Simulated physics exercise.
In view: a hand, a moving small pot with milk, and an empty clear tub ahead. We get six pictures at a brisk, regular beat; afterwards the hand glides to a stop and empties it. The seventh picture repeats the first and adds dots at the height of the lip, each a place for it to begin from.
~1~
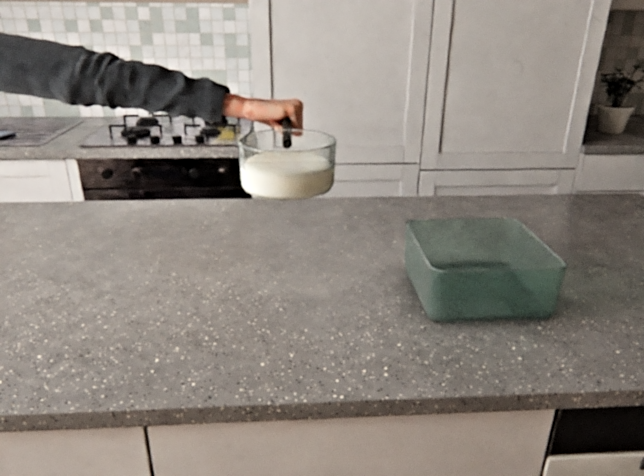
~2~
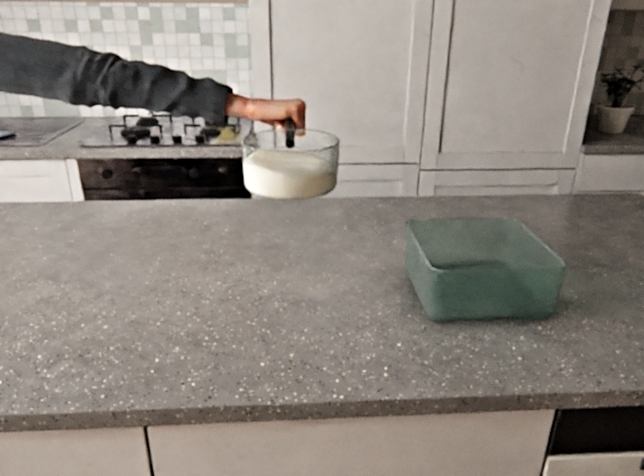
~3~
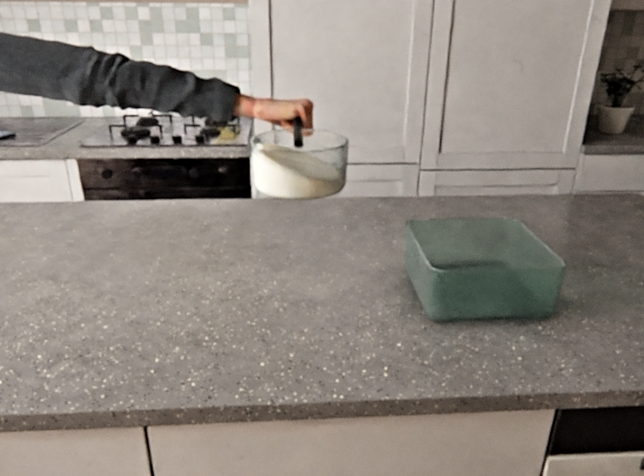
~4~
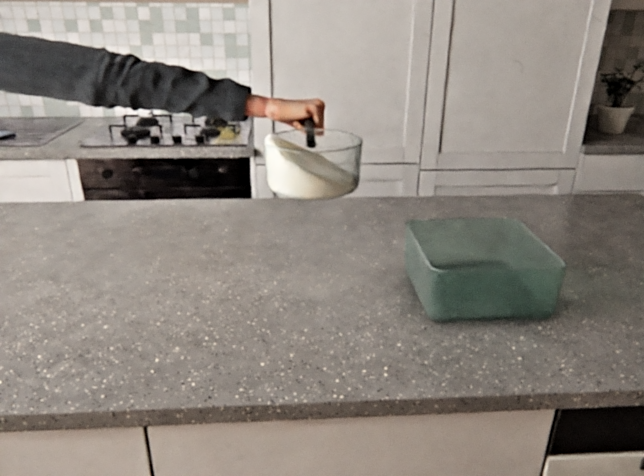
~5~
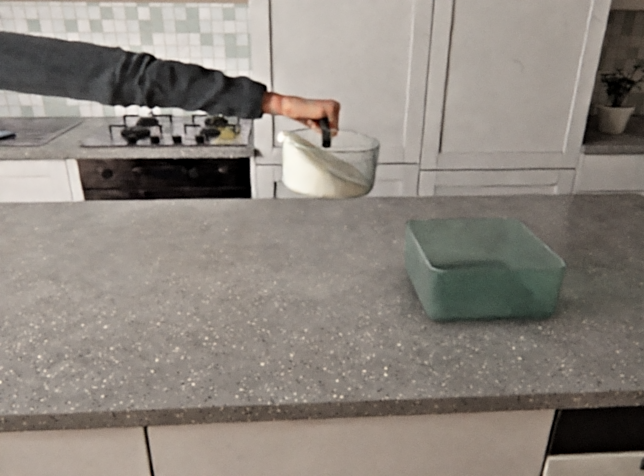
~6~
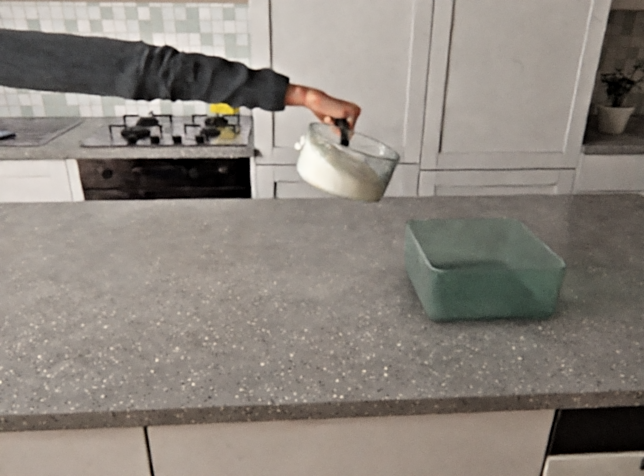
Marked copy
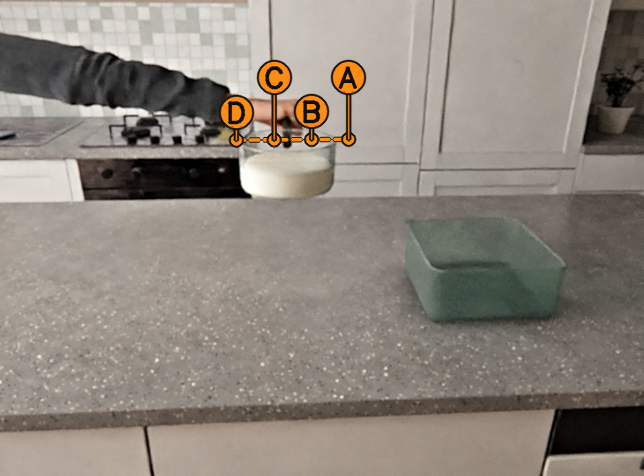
A small clear pot of milk, gripped from above by a hand in a dark grey sleeve, moves rightward over the far side of a kitchen island seen from the front. An empty, greenish clear tub sits still on the speckled grey counter at right, before pale cabinets and a hob. The milk slopes up toward the pot's left side, slips over that rim, and the pot tilts rightward.
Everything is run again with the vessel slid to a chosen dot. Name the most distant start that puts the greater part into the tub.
The limit is B.
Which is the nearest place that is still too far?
That would be C.
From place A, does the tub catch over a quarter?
Yes, clearly.
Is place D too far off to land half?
Yes.
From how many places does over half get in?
Two.
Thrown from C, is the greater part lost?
Yes, that goes wrong.
On the marked copy, A at (348, 139); B at (311, 139); C at (274, 139); D at (236, 140).
For place A, about 87 % lands in the tub, 10 % falls short and 3 % goes beside or beyond.
For place B, about 65 % lands in the tub, 27 % falls short and 8 % goes beside or beyond.
For place C, about 37 % lands in the tub, 56 % falls short and 7 % goes beside or beyond.
For place D, about 10 % lands in the tub, 87 % falls short and 3 % goes beside or beyond.
